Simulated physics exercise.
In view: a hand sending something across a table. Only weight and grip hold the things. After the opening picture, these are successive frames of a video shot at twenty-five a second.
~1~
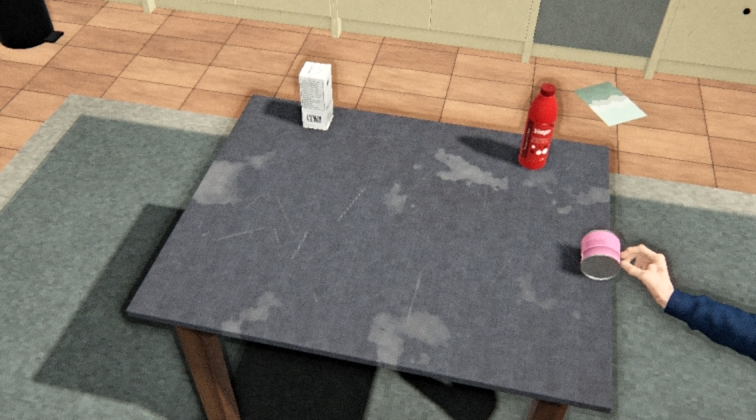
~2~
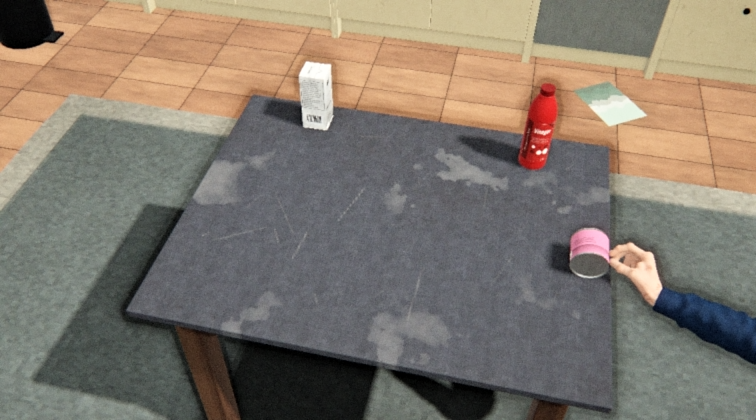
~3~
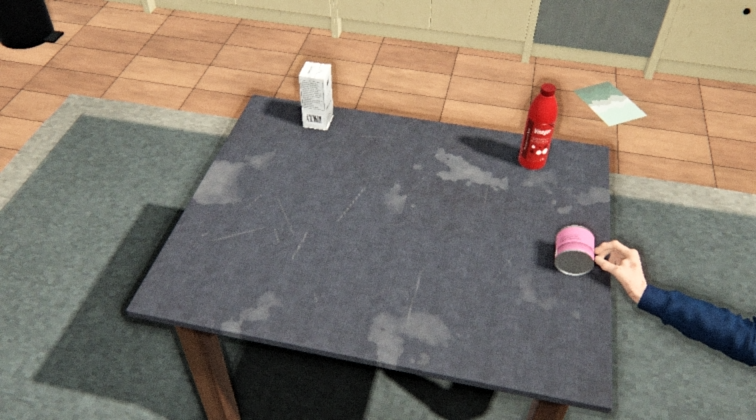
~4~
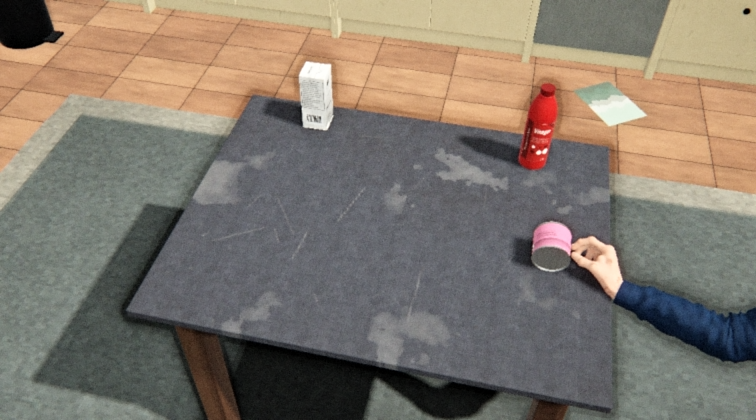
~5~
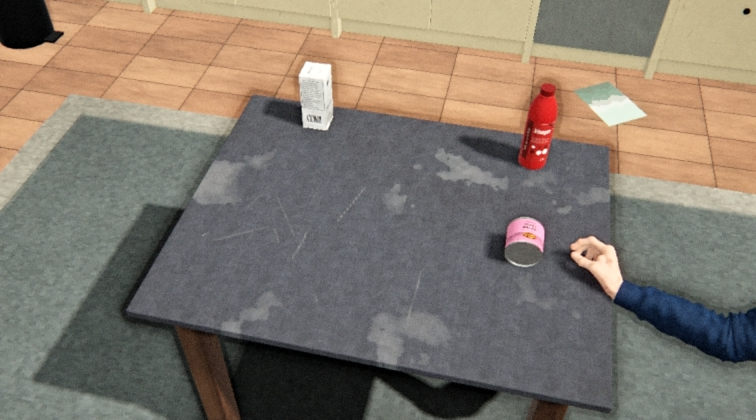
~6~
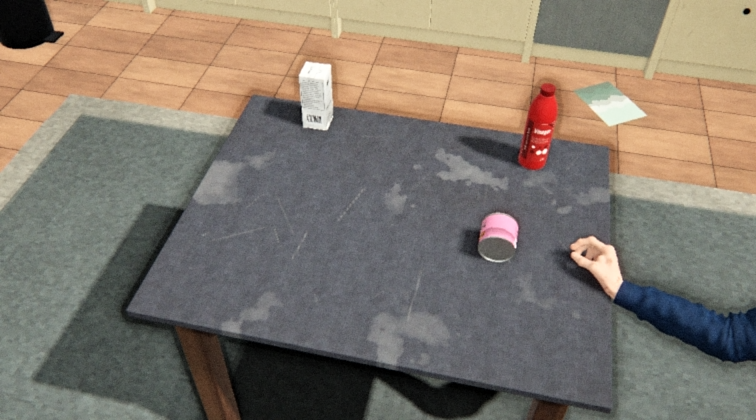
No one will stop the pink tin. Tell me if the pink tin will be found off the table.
The pink tin drops to the floor.
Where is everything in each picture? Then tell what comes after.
The first picture shows under the hand; pink tin (600, 255).
The second picture shows under the hand; pink tin (590, 253).
The third picture shows under the hand; pink tin (575, 251).
The fourth picture shows pink tin (552, 247).
The fifth picture shows pink tin (525, 242) shifted about its own width.
The sixth picture shows pink tin (498, 238) shifted about its own width.
Then, 0.40 s on from there, pink tin shifted well along near (263, 198).
Then, 0.80 s on from there, pink tin now off the table.
In the end, off the table, pink tin.
